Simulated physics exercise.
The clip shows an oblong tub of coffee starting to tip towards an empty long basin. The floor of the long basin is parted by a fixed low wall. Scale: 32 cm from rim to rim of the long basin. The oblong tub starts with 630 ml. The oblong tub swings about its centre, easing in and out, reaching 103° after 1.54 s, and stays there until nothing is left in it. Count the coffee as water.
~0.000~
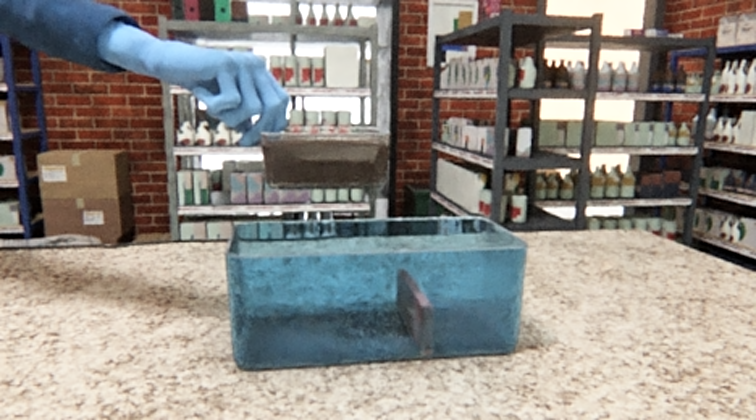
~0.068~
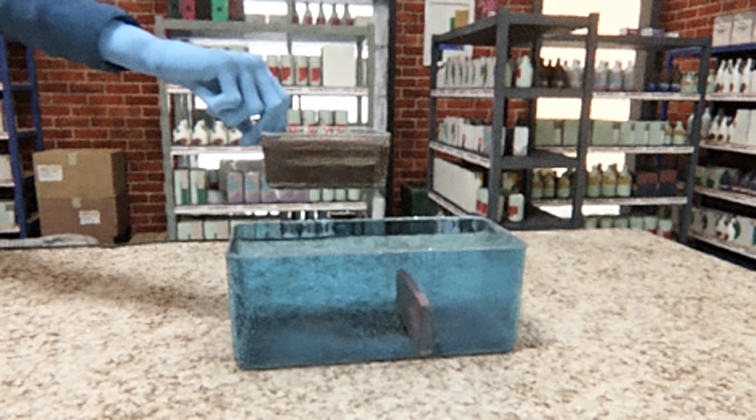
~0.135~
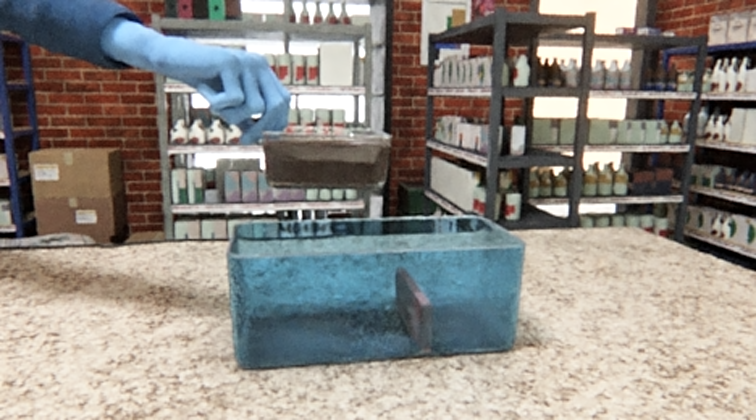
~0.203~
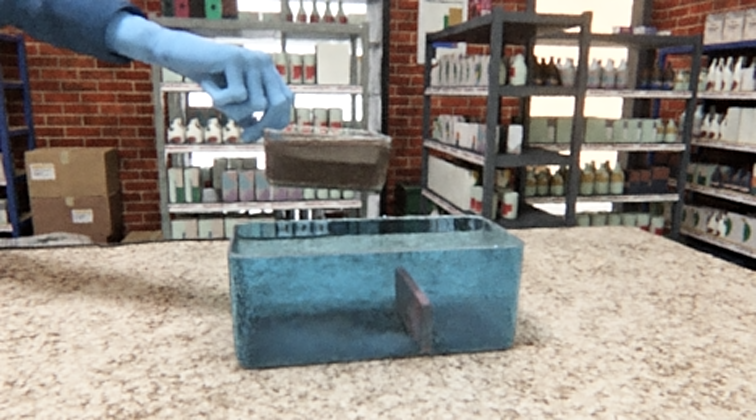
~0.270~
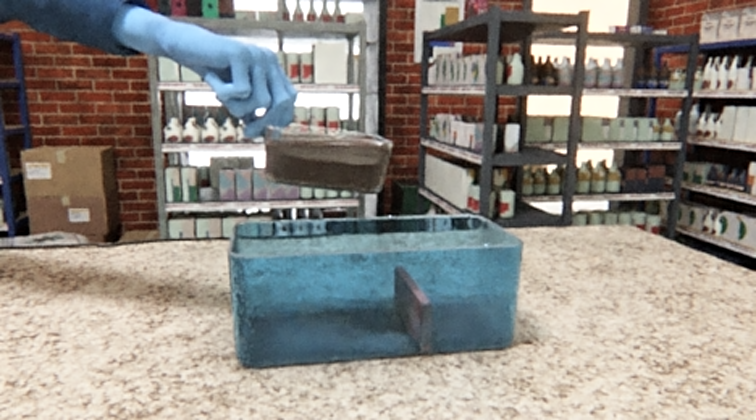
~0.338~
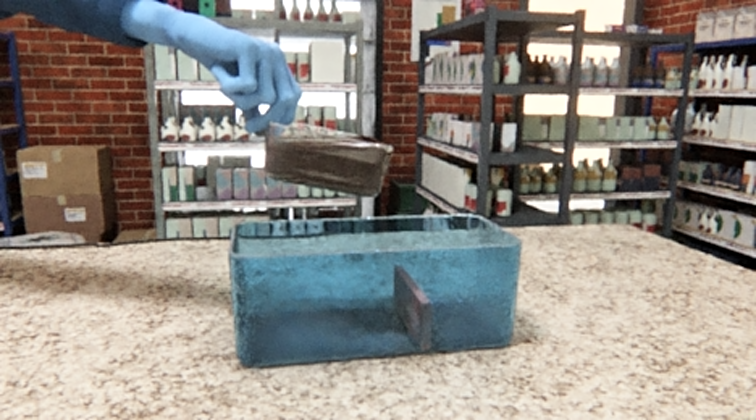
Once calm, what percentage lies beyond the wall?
Roughly 70 per cent is past the wall.
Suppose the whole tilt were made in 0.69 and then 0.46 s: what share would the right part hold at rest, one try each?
First 55, then 40 per cent.
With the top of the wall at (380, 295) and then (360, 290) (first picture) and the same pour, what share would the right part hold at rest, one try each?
First 90, then 95 per cent.
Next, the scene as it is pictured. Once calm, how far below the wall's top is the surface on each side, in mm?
Some 50 mm on the left and 26 mm on the right.
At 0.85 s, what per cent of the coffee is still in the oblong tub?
Near 36 in a hundred.
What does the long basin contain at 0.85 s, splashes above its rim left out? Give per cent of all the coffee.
About 40 per cent.
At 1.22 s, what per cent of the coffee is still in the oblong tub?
About 7 per cent.
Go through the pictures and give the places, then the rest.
It leans 0°; its right rim is at (383, 133); the coffee meets the walls at (265, 138) and (379, 139); the long basin's rim runs from (231, 240) to (506, 232); the wall's top is at (414, 287), in the first picture.
It leans 0°; its right rim is at (382, 133); the coffee meets the walls at (265, 138) and (378, 139), in the second picture.
It leans 2°; its right rim is at (383, 135); the coffee meets the walls at (266, 139) and (378, 140), in the third picture.
It leans 4°; its right rim is at (383, 138); the coffee meets the walls at (267, 139) and (379, 140), in the fourth picture.
It leans 8°; its right rim is at (383, 141); the coffee meets the walls at (267, 139) and (380, 141), in the fifth picture.
It leans 12°; its right rim is at (384, 146); the coffee meets the walls at (268, 140) and (382, 142), in the sixth picture.
After 0.85 s the tilt is 60° and 35 per cent is still to pour, 3 is left of the wall and 36 right of it.
After 1.22 s the tilt is 93° and 7 per cent is still to pour, 21 is left of the wall and 70 right of it.
After 1.61 s the tilt is 103° and 0 per cent is still to pour, 30 is left of the wall and 70 right of it.
After 2.04 s the tilt is 103° and 0 per cent is still to pour, 30 is left of the wall and 70 right of it.
In the end 30 per cent lies left of the wall, 70 right of it and 0 outside.
